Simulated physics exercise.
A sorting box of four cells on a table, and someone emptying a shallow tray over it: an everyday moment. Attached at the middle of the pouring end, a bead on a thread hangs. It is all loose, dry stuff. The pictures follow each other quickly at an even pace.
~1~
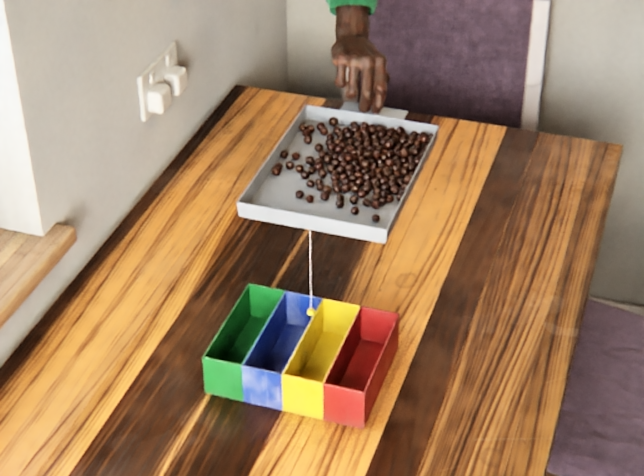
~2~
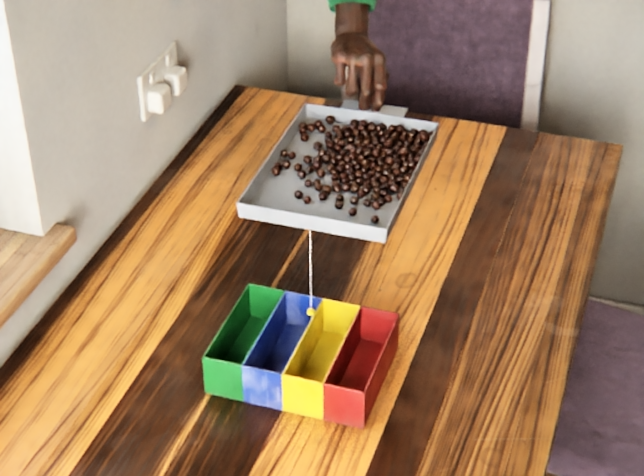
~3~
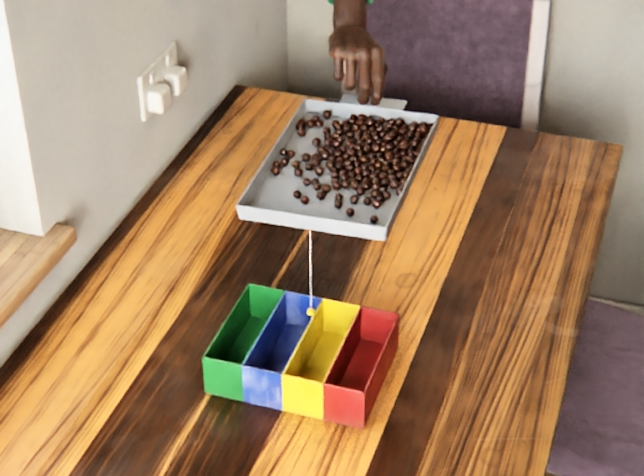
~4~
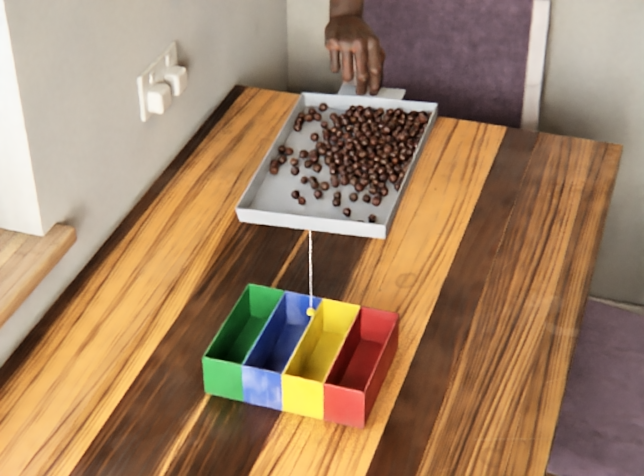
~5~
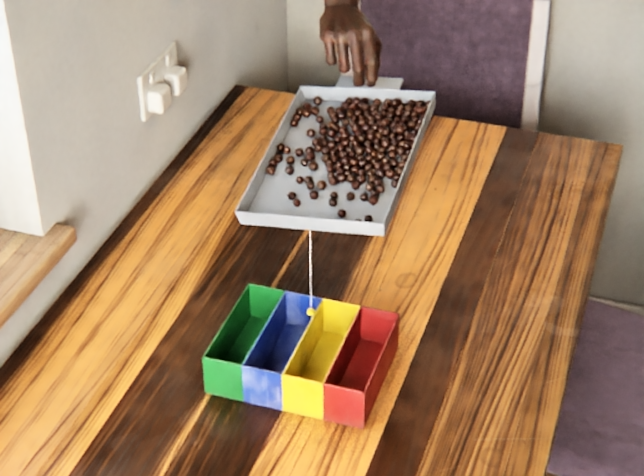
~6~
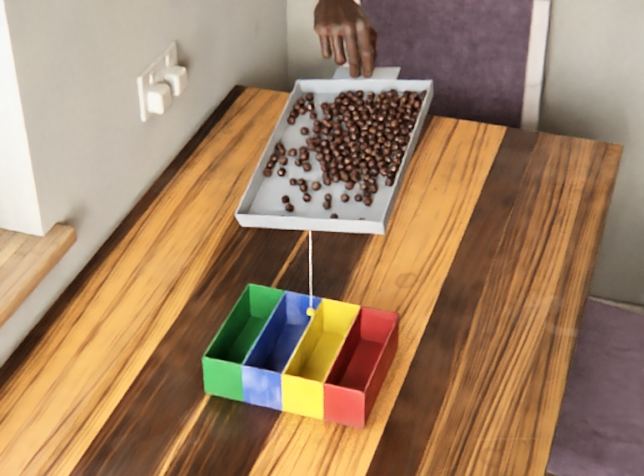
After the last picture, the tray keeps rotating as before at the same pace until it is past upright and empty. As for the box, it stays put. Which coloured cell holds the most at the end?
The green cell holds the most.
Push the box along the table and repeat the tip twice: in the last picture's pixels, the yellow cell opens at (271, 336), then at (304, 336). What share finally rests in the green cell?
I'd say about 20 percent, followed by about 60 percent.
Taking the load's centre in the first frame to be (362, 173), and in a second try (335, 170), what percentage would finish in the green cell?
You'd get about 60 per cent first and about 60 per cent second.
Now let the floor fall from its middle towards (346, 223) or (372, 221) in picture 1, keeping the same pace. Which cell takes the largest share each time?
Well, with the first heading it's the red one, and with the second it's red.
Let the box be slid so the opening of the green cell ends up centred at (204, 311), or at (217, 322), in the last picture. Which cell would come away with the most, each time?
First blue, then the green cell.
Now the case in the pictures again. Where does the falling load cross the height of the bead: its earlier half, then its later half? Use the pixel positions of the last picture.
At (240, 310) for the first part, then at (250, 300) for the others.
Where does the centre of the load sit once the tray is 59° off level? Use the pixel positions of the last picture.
In the last view, the load is centred close to (275, 198).
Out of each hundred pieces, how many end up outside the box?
Close to 30 in a hundred.
Just after the last frame, tray tipped steeply; almost all on the tray; about a tenth falling or outside the box.
A moment on, tray tipped right over; roughly a quarter on the tray; roughly a third in the green cell; just a few in the blue cell; roughly a third falling or outside the box.
Further on, tray tipped past a quarter turn; roughly two thirds in the green cell; just a few in the blue cell; just a few in the yellow cell; roughly a quarter falling or outside the box.
When it is over, tray tipped past a quarter turn; roughly two thirds in the green cell; just a few in the blue cell; just a few in the yellow cell; not one in the red cell; roughly a quarter outside the box.
